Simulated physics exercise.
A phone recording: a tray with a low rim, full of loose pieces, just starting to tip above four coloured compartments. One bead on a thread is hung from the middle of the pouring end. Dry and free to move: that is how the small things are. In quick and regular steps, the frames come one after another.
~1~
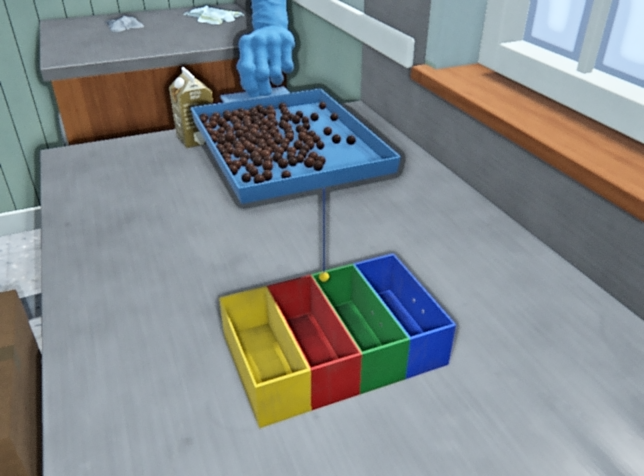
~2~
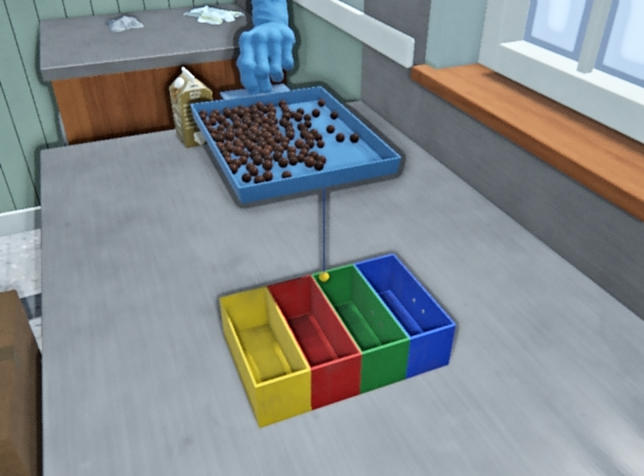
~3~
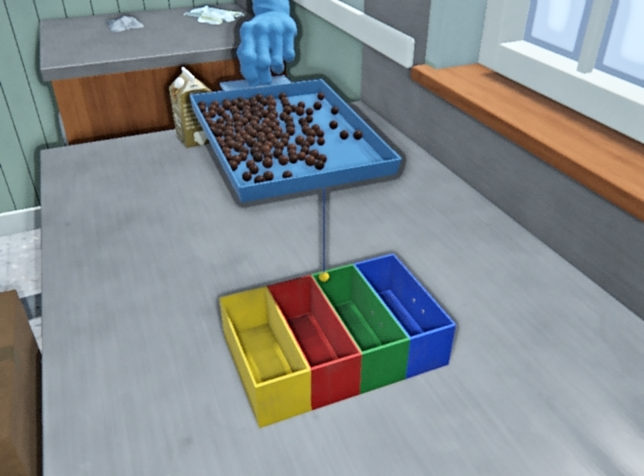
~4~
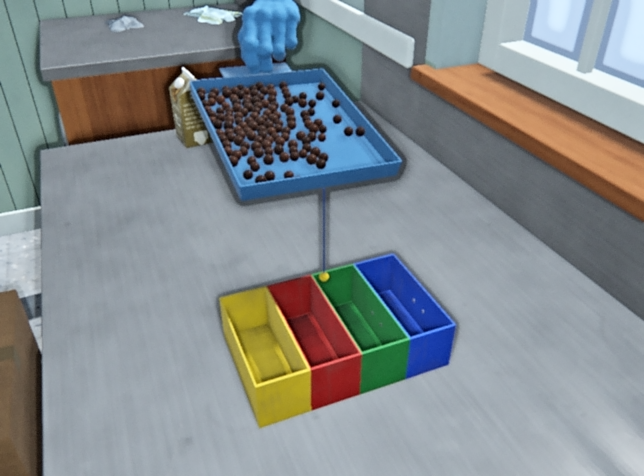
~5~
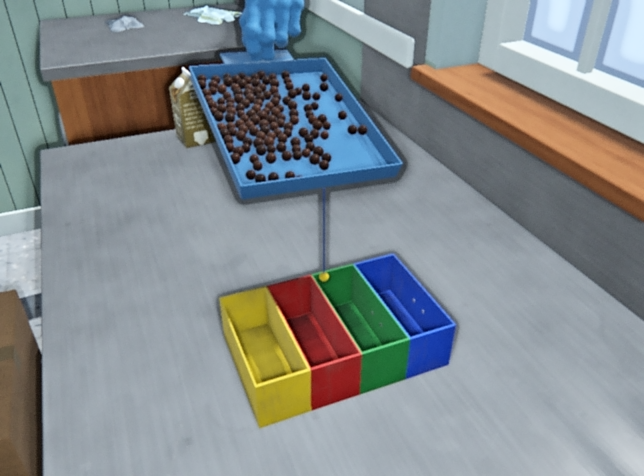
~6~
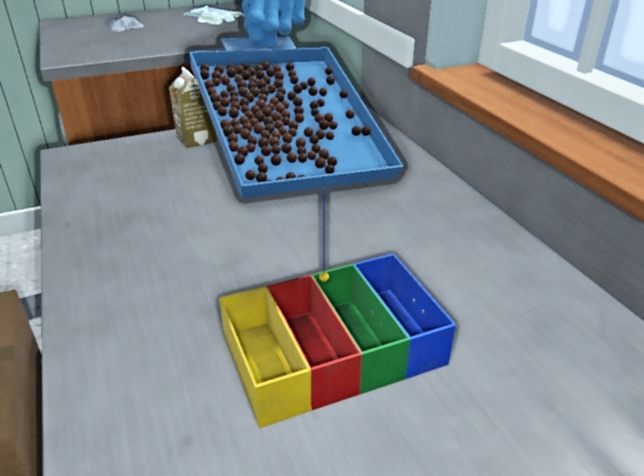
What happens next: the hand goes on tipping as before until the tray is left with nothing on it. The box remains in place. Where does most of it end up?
Most ends up in the blue cell.
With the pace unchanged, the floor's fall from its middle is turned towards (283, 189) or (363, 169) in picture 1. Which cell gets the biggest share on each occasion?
Try 1 - the cell in yellow; try 2 - blue.
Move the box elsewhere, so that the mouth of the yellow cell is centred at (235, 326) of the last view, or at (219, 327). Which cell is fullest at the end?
Taking the two placings in order, you'd get that blue cell and then the blue one.
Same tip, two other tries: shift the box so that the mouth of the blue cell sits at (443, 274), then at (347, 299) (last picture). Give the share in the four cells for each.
About 90 and 30 per cent.
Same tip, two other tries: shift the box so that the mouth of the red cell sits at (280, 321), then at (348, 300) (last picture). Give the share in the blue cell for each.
Roughly 40 per cent, then roughly 10 per cent.
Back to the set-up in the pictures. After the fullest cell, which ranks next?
Second: The cell in green.
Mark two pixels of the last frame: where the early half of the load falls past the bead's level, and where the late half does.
Roughly at (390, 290) first, and then at (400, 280).
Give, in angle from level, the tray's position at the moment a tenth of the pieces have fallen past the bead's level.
Around 90 degrees of turn.
Soon, tray tipped steeply; nearly all on the tray; a stray few in the blue cell; a stray few falling or outside the box.
A while on, tray tipped past a quarter turn; a small part on the tray; about a third in the blue cell; about a quarter in the green cell; a small part in the red cell; about a quarter falling or outside the box.
Towards the end, tray tipped past a quarter turn; about half in the blue cell; about a quarter in the green cell; a small part in the red cell; a small part falling or outside the box.
Finally, tray tipped past a quarter turn; about half in the blue cell; about a quarter in the green cell; a small part in the red cell; none in the yellow cell; a small part outside the box.
